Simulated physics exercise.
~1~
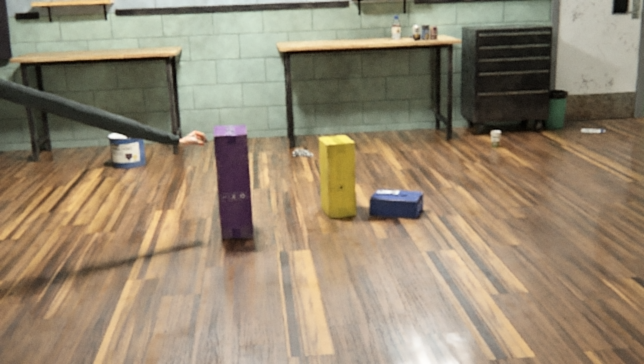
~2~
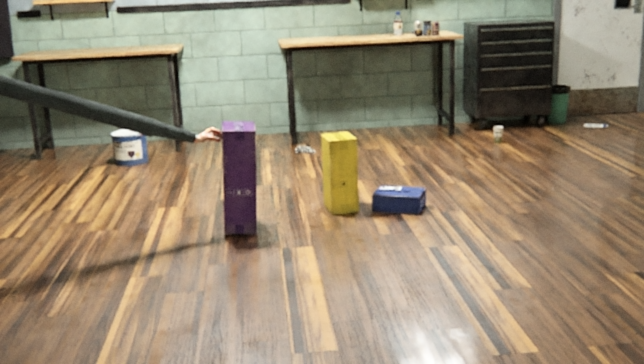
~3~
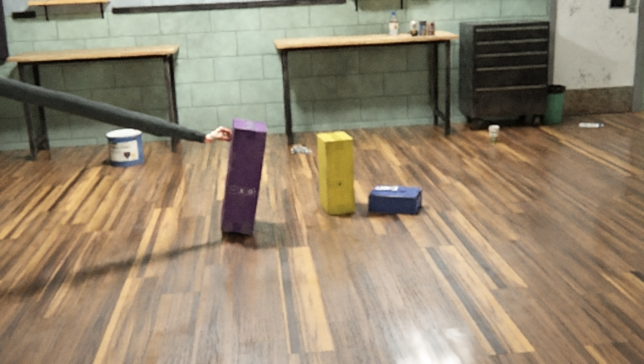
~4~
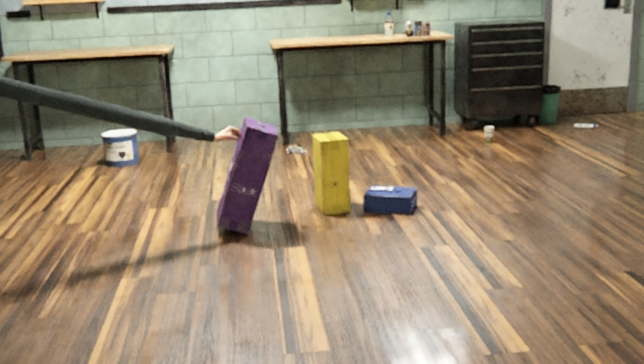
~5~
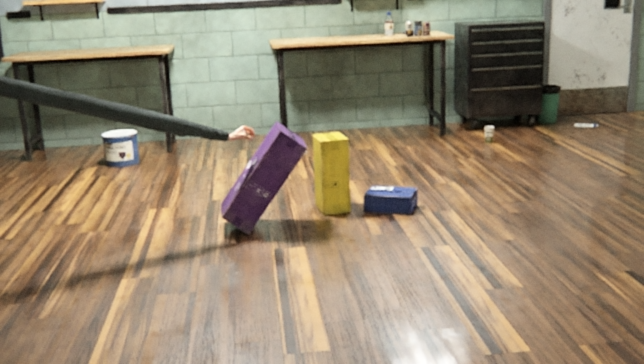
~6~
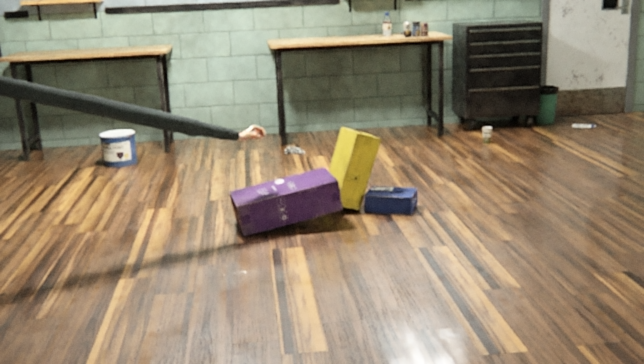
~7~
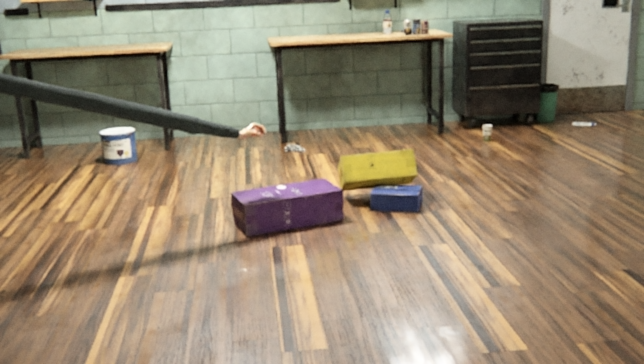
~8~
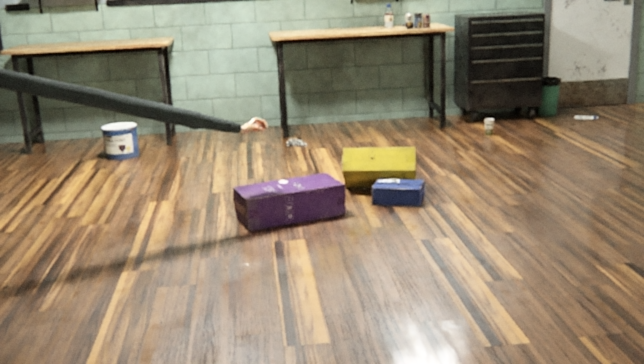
The clip shows a fingertip on a long dark arm pushing an upright purple box rightward until it tips and falls, knocking over the yellow box beside it. Both end lying on the wooden floor near a small blue box.
